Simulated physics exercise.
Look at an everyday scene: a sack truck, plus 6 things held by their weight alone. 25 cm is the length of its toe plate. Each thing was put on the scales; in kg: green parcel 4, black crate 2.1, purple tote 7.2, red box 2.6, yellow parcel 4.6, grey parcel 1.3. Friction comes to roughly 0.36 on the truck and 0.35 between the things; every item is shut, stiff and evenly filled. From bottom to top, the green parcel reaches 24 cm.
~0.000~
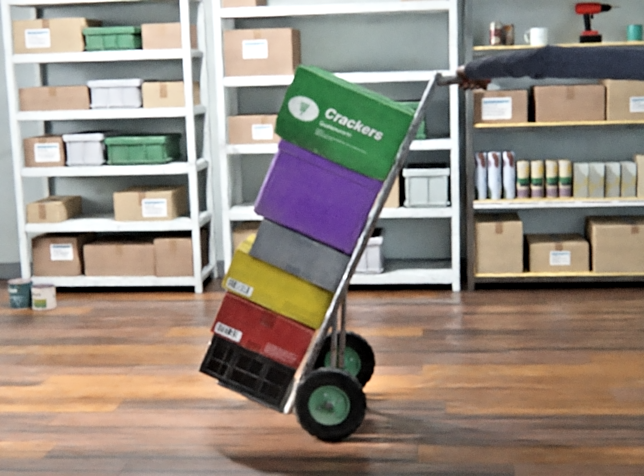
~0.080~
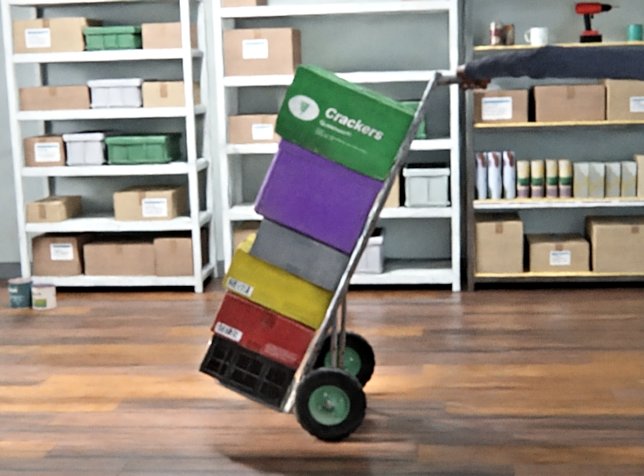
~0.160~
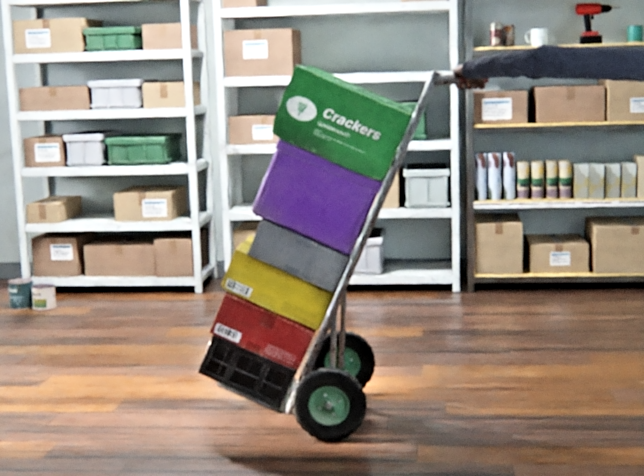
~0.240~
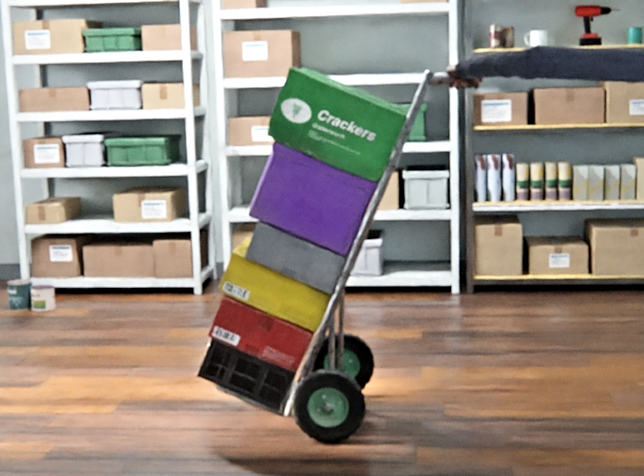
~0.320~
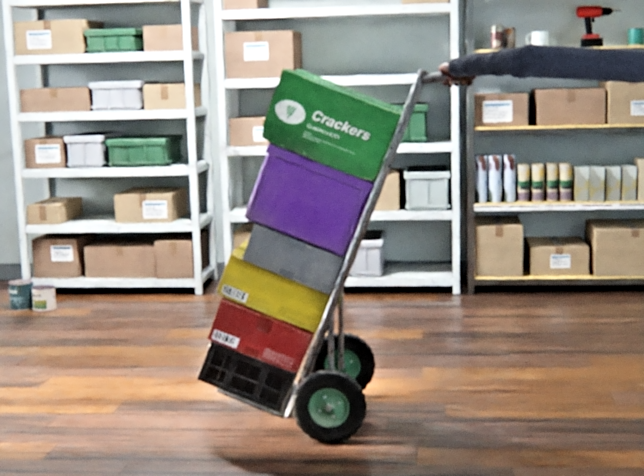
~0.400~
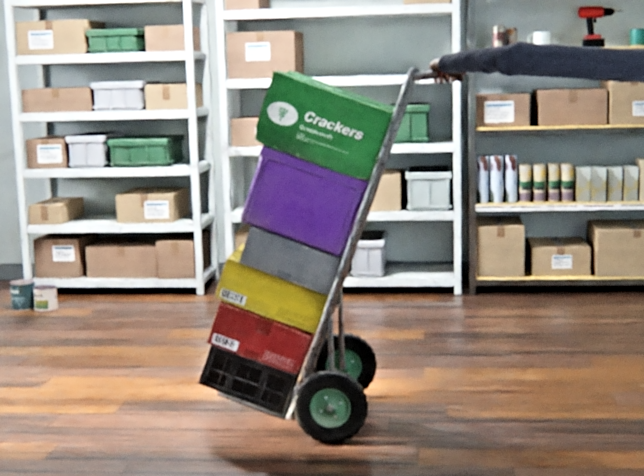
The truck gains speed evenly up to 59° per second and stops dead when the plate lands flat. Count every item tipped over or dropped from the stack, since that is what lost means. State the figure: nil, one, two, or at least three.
The figure is at least three.
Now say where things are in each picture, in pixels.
The first picture shows leaning back 25°; green parcel (346, 122); black crate (255, 357).
The second picture shows leaning back 25°; yellow parcel (284, 280); grey parcel (306, 247).
The third picture shows leaning back 24°; purple tote (320, 192); red box (270, 320).
The fourth picture shows leaning back 24°; yellow parcel (281, 284); grey parcel (302, 249).
The fifth picture shows leaning back 22°; purple tote (313, 195); red box (267, 325).
The sixth picture shows leaning back 20°; green parcel (327, 124); black crate (255, 365).
Around 1.60 s, truck upright; green parcel now dropped from the stack; black crate tipped 30° against what carries it near (239, 379); purple tote tipped 30° against what carries it.
Around 2.00 s, truck upright; purple tote, yellow parcel and grey parcel now dropped from the stack; black crate tipped 70° against what carries it near (208, 371); red box tipped 69° against what carries it.
Finally (3.2 s), dropped from the stack, green parcel, purple tote, yellow parcel and grey parcel; on their side or leaning hard on the truck, black crate and red box. In the last view, black crate near (192, 375).
